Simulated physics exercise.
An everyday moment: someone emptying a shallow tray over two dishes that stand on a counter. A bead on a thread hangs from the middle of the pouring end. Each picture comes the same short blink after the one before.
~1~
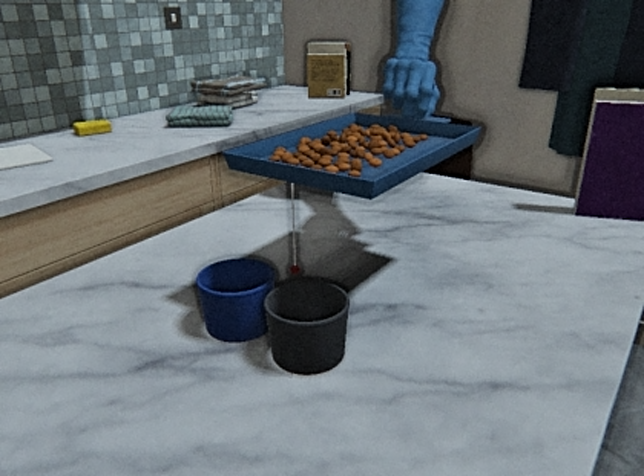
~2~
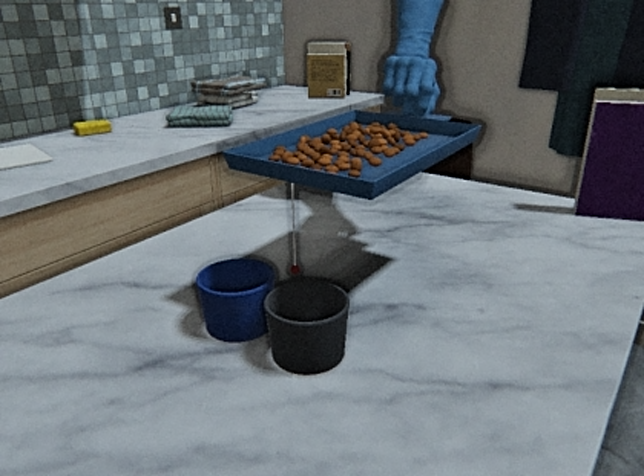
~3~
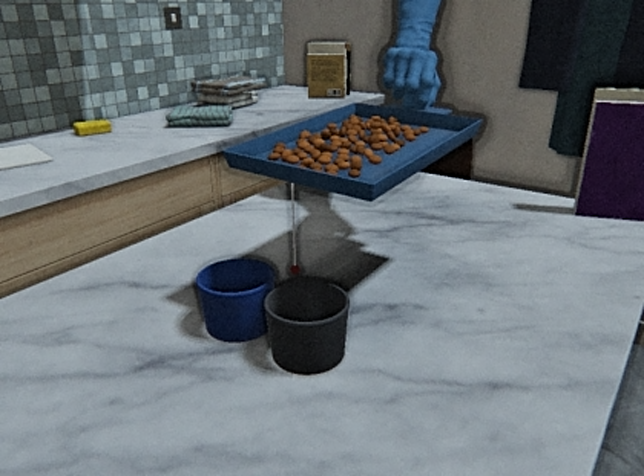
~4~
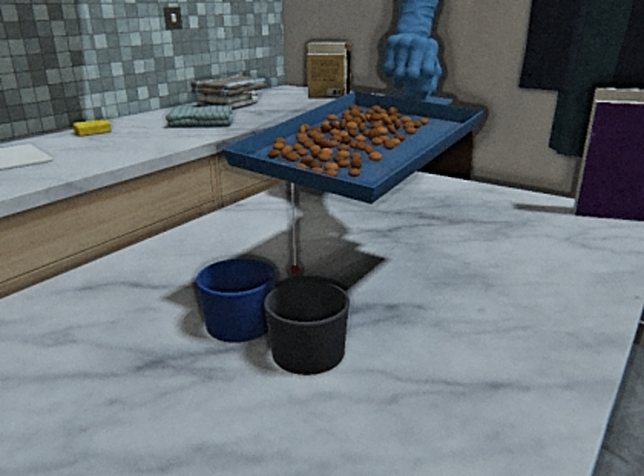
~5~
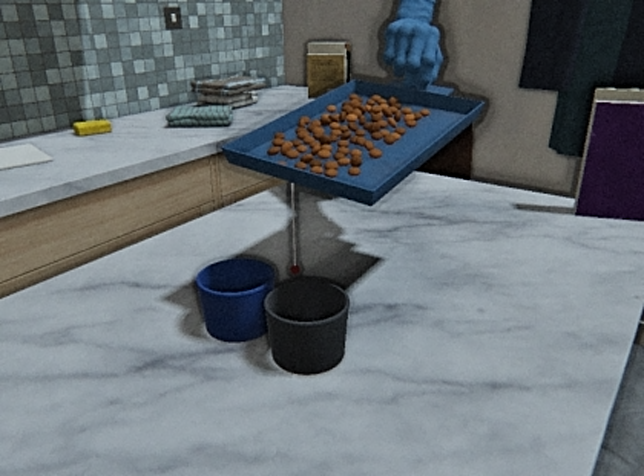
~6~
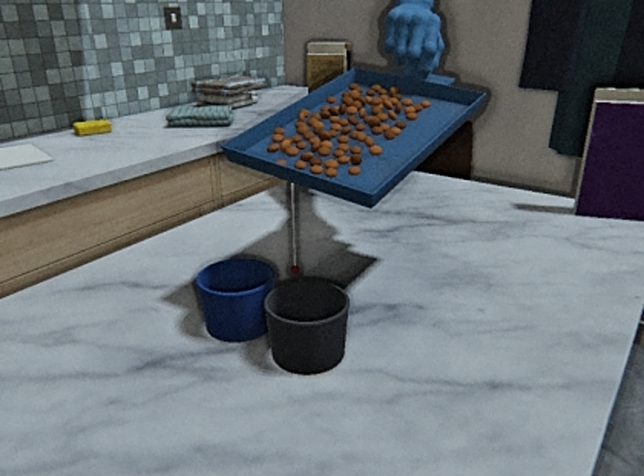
The footage shows a blue-gloved hand gradually raising the far end of a blue tray of small brown pieces above a blue cup and a black cup on a marble counter, the tray's near edge dipping slightly toward the right.
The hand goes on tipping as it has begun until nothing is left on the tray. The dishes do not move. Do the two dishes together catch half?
The two hold less than half of the load.
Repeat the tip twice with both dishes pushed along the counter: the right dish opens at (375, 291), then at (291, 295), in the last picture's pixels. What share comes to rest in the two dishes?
The first gives 20 %, the second 10 %.
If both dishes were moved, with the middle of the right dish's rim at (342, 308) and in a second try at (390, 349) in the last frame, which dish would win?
In turn: Right; the left-hand dish.
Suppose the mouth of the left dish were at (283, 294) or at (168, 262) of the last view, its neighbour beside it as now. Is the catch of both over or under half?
At the first place more than half, at the second the smaller part.
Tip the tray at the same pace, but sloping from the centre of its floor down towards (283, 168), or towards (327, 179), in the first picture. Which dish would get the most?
One: The left dish. Two: Right.
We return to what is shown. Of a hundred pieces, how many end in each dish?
The left dish has 0 per cent, the right dish has 30.
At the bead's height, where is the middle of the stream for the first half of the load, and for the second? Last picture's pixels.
At about (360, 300), then at (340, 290).
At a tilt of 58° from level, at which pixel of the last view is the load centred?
Close to (345, 150).
Shortly afterwards, tray tipped steeply; the whole lot on the tray.
Next, tray tipped right over; the bulk on the tray; only a few in the right dish; a little outside both; a little in the air.
Some moments later, tray tipped past a quarter turn; near a third in the right dish; near two thirds outside both.
In the end, tray tipped past a quarter turn; near a third in the right dish; none at all in the left dish; near two thirds outside both.
